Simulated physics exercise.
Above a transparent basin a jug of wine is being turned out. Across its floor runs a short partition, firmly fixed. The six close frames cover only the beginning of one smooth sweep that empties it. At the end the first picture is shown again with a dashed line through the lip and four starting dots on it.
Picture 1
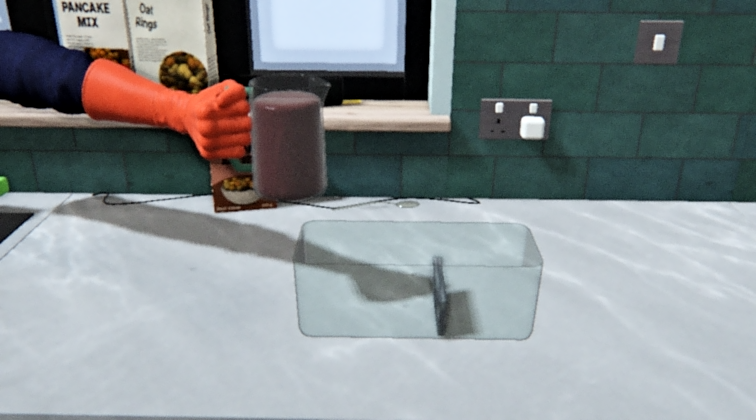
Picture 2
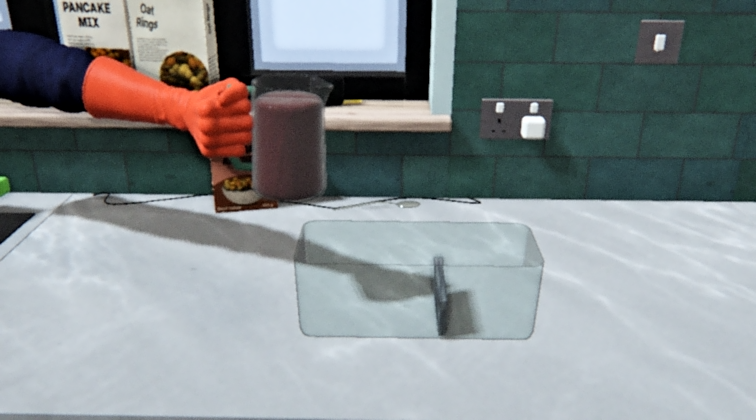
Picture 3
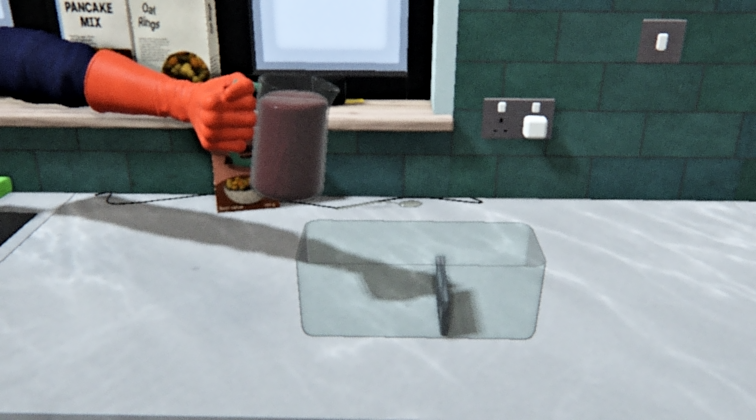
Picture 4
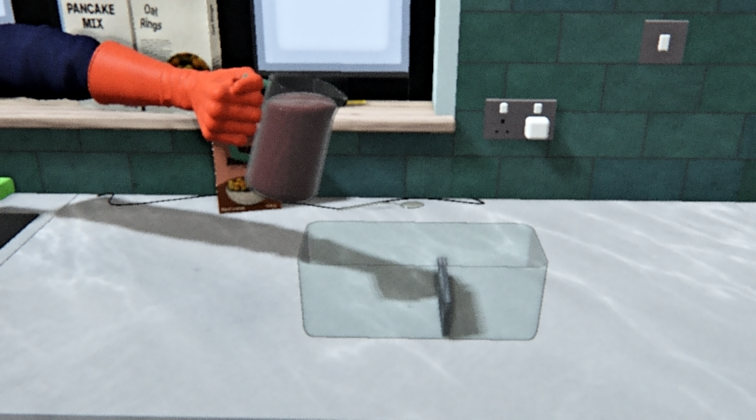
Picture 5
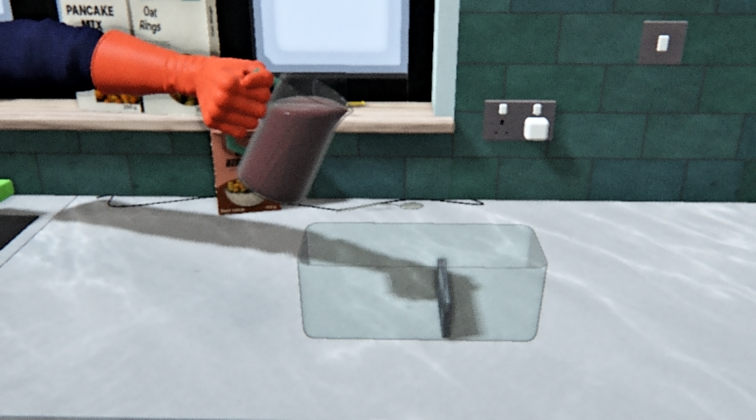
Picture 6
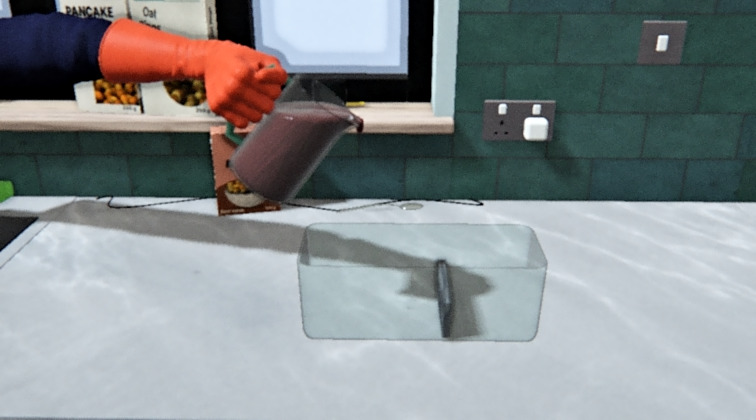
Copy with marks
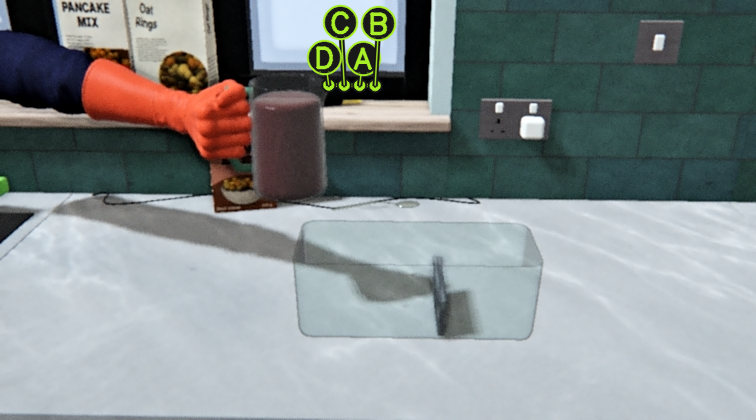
A jug of dark reddish liquid, held by an orange-gloved hand, stays upright at first, then tilts steadily to the right above a clear basin with a short dark partition, until the liquid just passes over its lip.
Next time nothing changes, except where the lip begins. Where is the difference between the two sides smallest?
Best: B.
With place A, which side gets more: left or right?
The left side.
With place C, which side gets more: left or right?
More ends on the left.
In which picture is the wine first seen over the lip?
In picture 6.
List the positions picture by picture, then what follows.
Upright, lip at (329, 85); basin from (299, 332) to (532, 336); top of the wall at (440, 278); nothing has left yet.
Upright, lip at (331, 86); nothing has left yet.
Tipped about 7°, lip at (337, 90); nothing has left yet.
Tipped about 15°, lip at (346, 98); nothing has left yet.
Tipped about 26°, lip at (352, 110); nothing has left yet.
Tipped about 38°, lip at (357, 124); wine is over the lip, down to (360, 129).
On the marked copy, A at (359, 85); B at (375, 85); C at (344, 85); D at (328, 85).
For place A, about 80 % ends left of the wall and 15 % right of it; 5 % is lost outside.
For place B, about 48 % ends left of the wall and 51 % right of it.
For place C, about 90 % ends left of the wall and 1 % right of it; 8 % is lost outside.
For place D, about 92 % ends left of the wall and 4 % right of it; 4 % is lost outside.
